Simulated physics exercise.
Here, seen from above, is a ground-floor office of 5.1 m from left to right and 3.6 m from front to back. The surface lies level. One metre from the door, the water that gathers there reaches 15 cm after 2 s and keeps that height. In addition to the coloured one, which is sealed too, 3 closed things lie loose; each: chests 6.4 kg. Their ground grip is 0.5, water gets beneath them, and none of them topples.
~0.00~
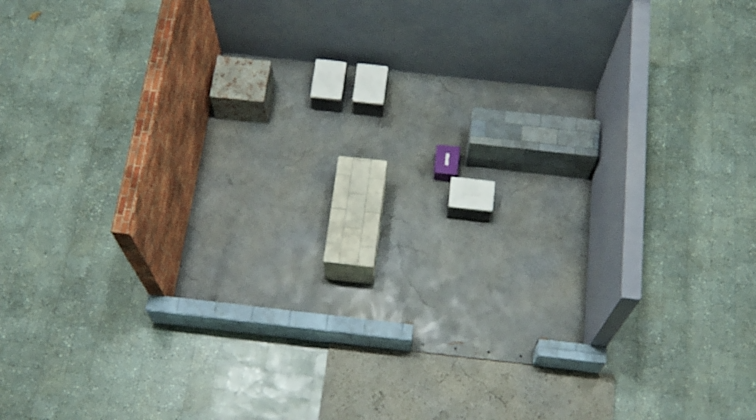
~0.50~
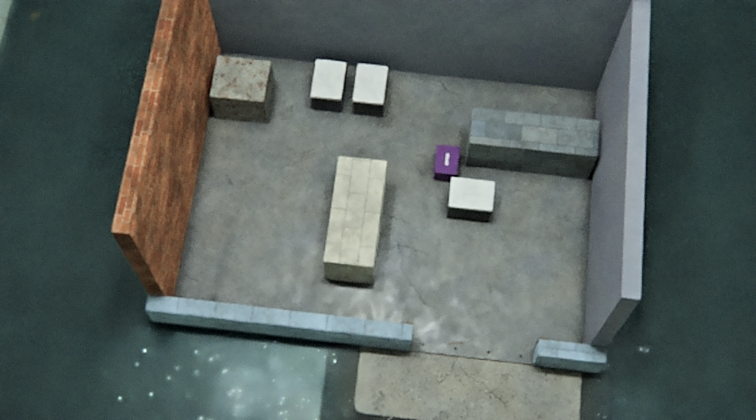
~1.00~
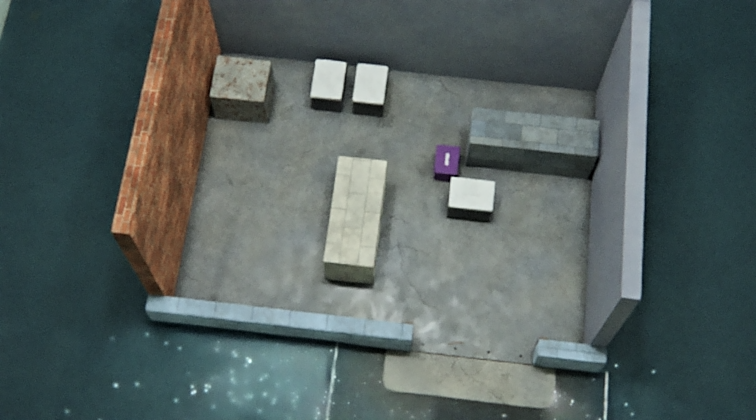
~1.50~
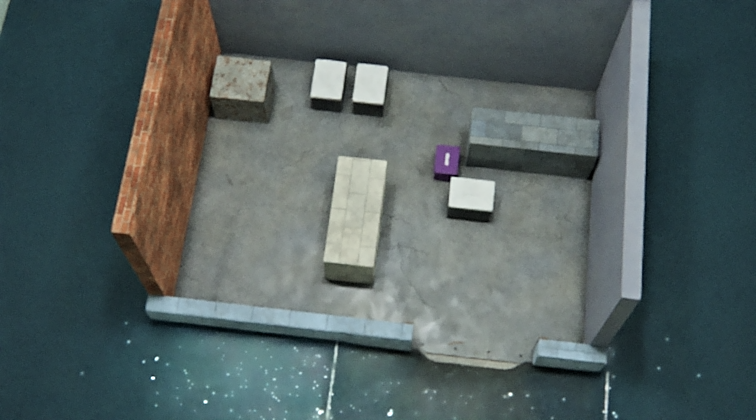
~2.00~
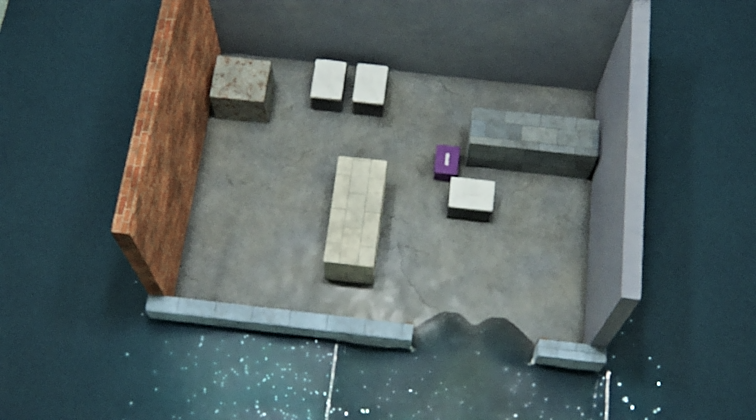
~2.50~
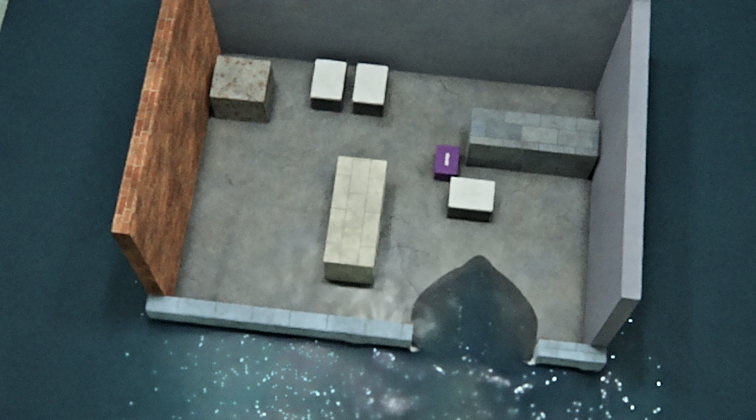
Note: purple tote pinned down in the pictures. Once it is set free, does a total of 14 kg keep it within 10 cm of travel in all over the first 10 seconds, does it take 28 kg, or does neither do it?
Only the bigger weight is adequate.
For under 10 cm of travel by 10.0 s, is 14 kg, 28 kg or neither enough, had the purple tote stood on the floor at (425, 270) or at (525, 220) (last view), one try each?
The small mass already works; the big mass is needed.
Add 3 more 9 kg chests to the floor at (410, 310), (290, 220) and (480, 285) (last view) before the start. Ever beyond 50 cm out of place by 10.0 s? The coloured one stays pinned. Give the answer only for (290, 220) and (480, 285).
Note, in sequence: Not exceeded, exceeded.
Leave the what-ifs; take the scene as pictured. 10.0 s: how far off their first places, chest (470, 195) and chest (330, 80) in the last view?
Respectively 80 and 60 centimetres.
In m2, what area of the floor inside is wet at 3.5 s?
I'd put it close to 4.5 m2.
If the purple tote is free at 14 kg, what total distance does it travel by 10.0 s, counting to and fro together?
40 cm, roughly.
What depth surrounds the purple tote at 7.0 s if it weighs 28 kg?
Depth: Approx. 6 cm.
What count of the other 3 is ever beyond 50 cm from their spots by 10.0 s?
The answer here is 3.
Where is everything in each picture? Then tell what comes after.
In the first picture, the purple tote at (447, 160), on the bottom; 0.0 m2 under water; 0 of 4 have shifted.
In the second picture, the purple tote at (447, 160), on the bottom; 0.0 m2 under water; 0 of 4 have shifted.
In the third picture, the purple tote at (447, 160) rests on the ground; 0.0 m2 under water; 0 of 4 have shifted.
In the fourth picture, the purple tote at (447, 160), on the bottom; 0.0 m2 under water; 0 of 4 have shifted.
In the fifth picture, the purple tote at (447, 160) rests on the ground; water covers 0.3 m2; 0 of 4 have shifted.
In the sixth picture, the purple tote at (447, 160) rests on the ground; water covers 1.2 m2; 0 of 4 have shifted.
After 3.5 s the purple tote would be 0 cm from its start with 14 kg and 0 cm from its start with 28 kg; 1 cm of water round it then.
After 4.5 s the purple tote would be 0 cm from its start with 14 kg and 0 cm from its start with 28 kg; 5 cm of water round it then.
After 7.0 s the purple tote would be 2 cm from its start with 14 kg and 0 cm from its start with 28 kg; 6 cm of water round it then.
After 10.0 s the purple tote would be 42 cm from its start with 14 kg and 0 cm from its start with 28 kg; 8 cm of water round it then.
